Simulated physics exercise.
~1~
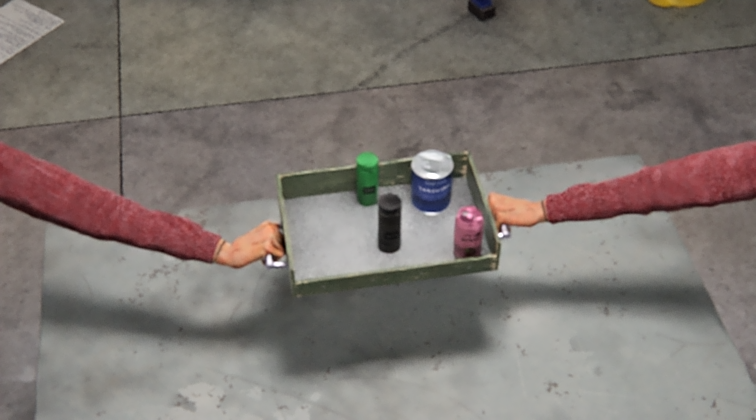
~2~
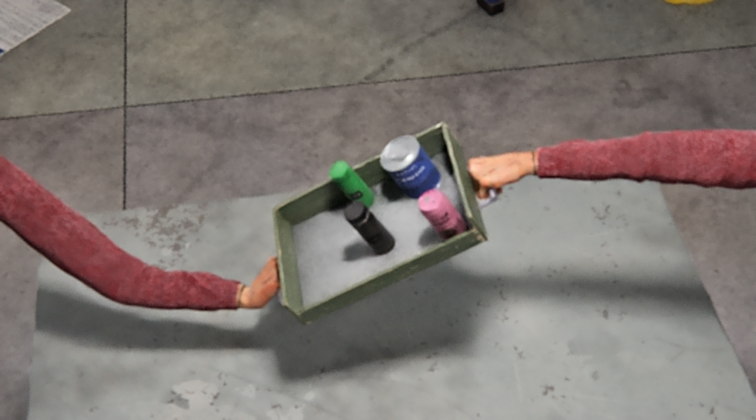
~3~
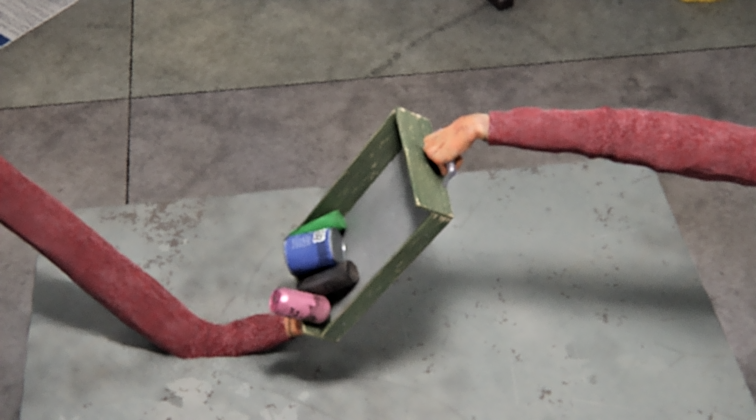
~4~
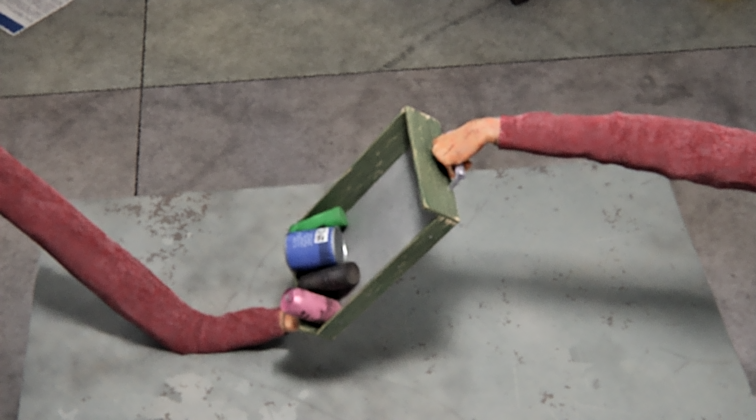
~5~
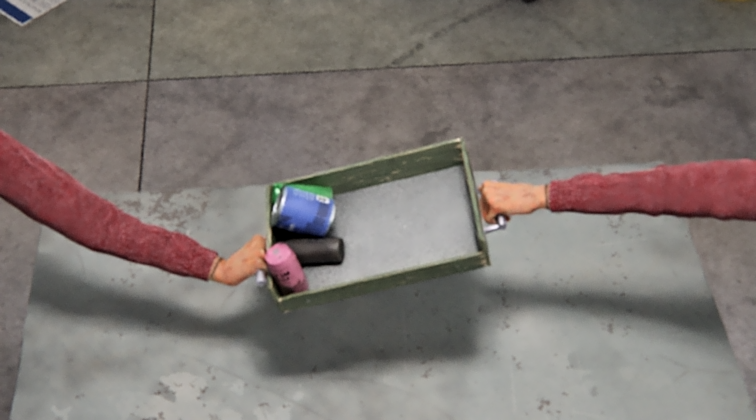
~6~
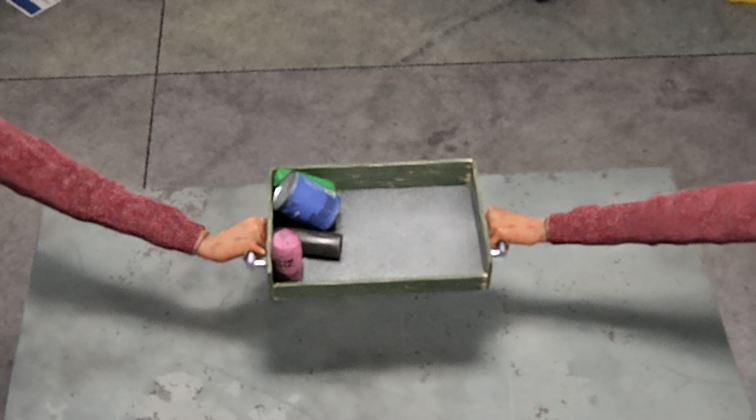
Two hands in fuzzy red sleeves hold a shallow green open crate by its ends above a pale, scuffed panel on a grey concrete floor, seen from above. Inside stand a green shaker at the back, a blue tin to its right, a black shaker near the middle and a pink can at front right. The hands tip the crate steeply, left side down, and the items lean, then tumble into a heap at the low end. After a brief hold, the crate comes back level. All four remain inside at the left, the pink can upright and the others toppled.
